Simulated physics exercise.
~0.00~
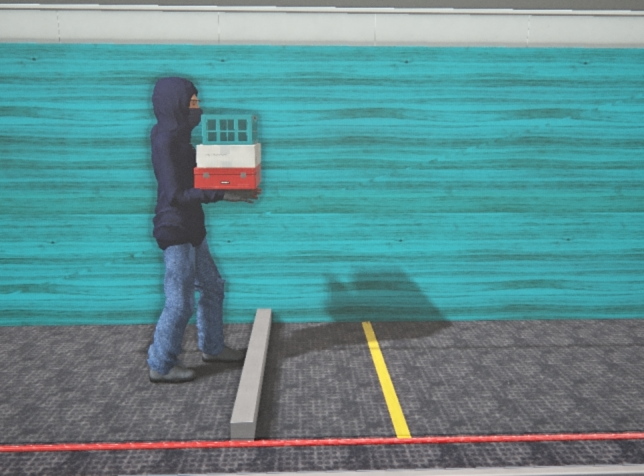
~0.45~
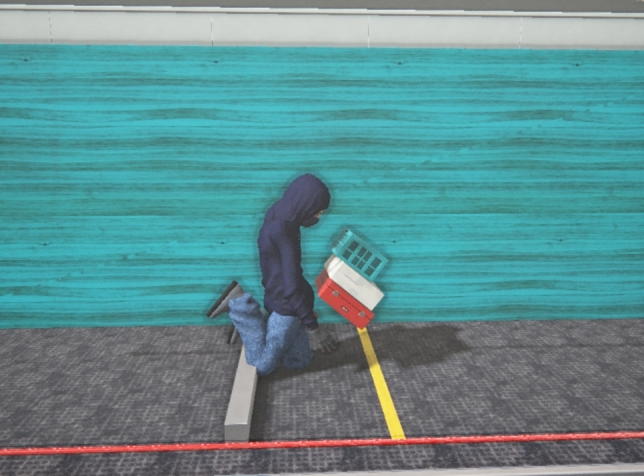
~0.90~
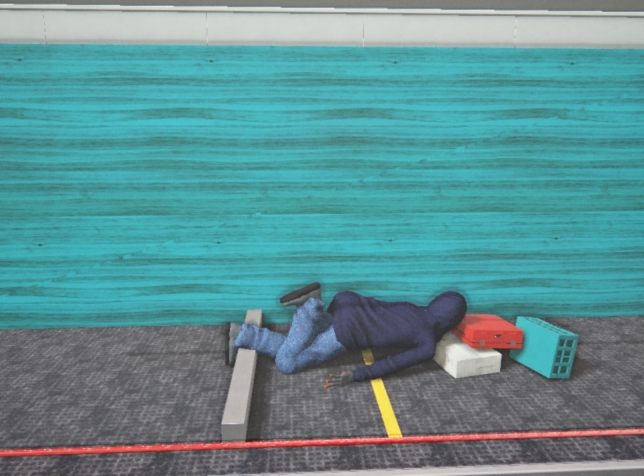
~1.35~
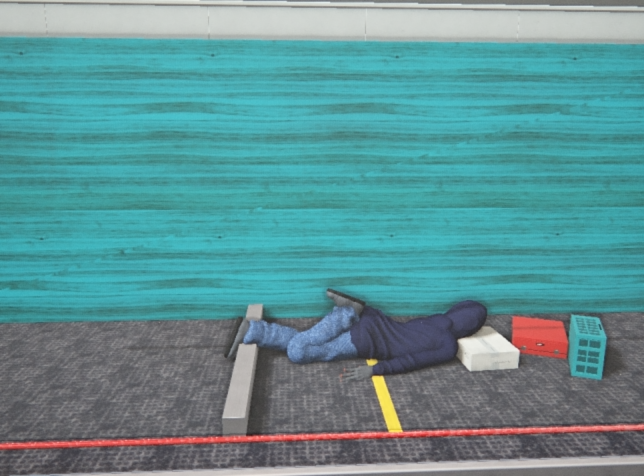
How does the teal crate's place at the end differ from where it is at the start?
At the start the teal crate sits on top of the stack in the person's arms, on the left side of the view. At the end it rests on the floor well to the right, beyond the yellow line and farthest right of the three boxes.
